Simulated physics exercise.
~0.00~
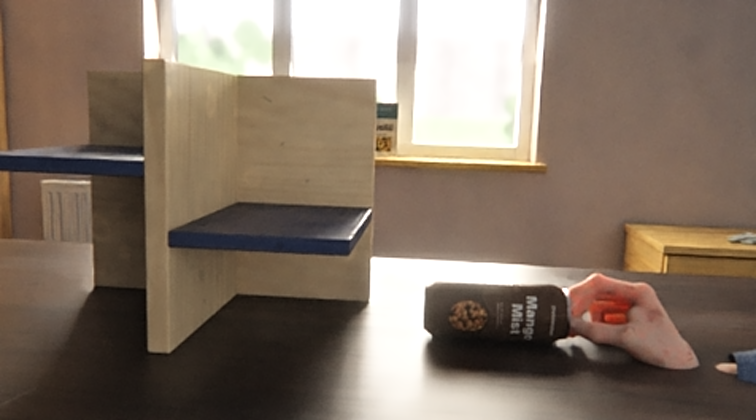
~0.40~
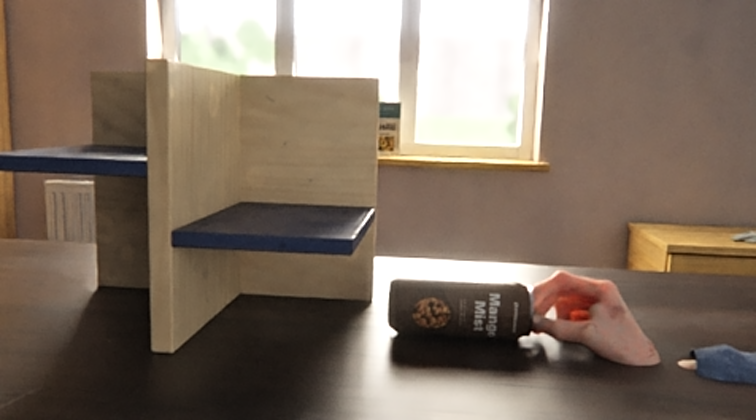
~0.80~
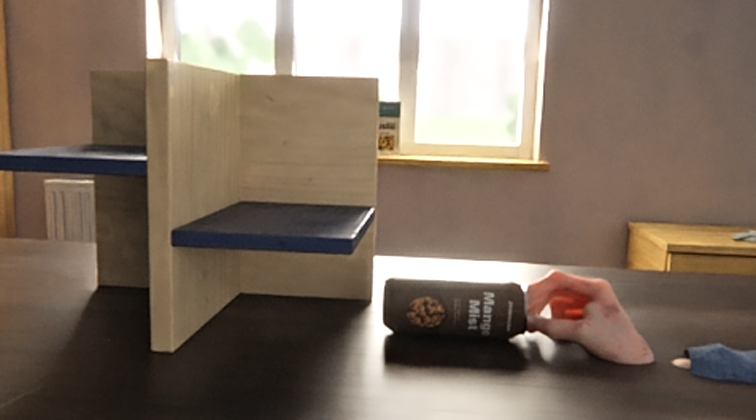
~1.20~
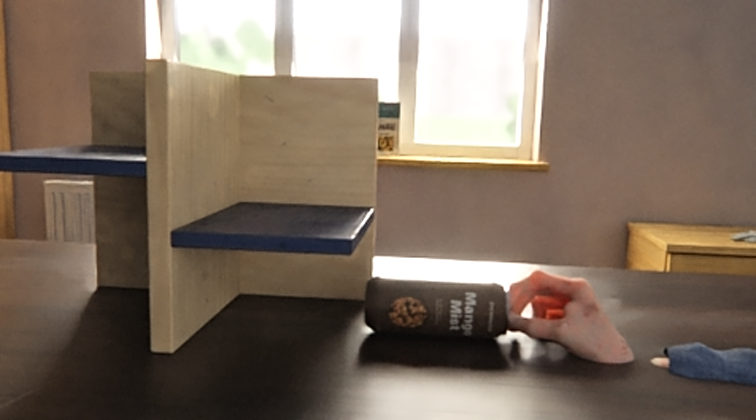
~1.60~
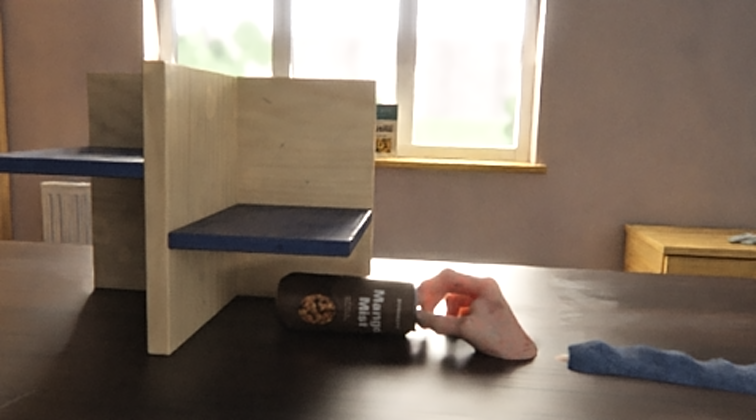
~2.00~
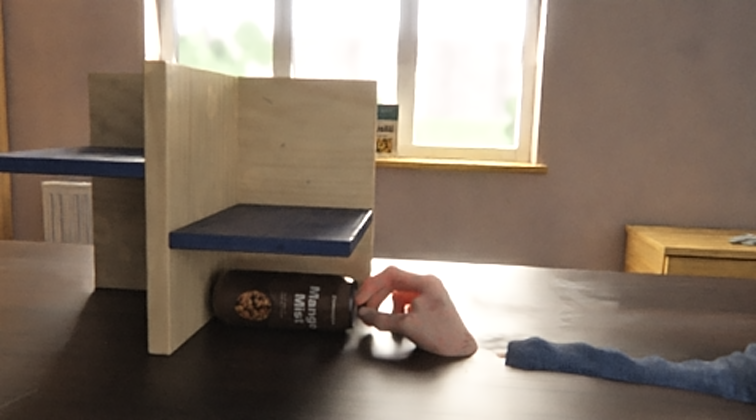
At first, a dark brown can lies on its side on a black tabletop, to the right of a wooden stand with blue shelves, while a hand holds its right end. The hand pushes the can left toward the opening below the lower blue shelf. After a brief stretch of very small movement, the can draws up to the opening. It then slides partly beneath the shelf, and a blue sleeve shows behind the hand. Finally, the can is under the shelf near the upright panel, with the fingers still at its right end.
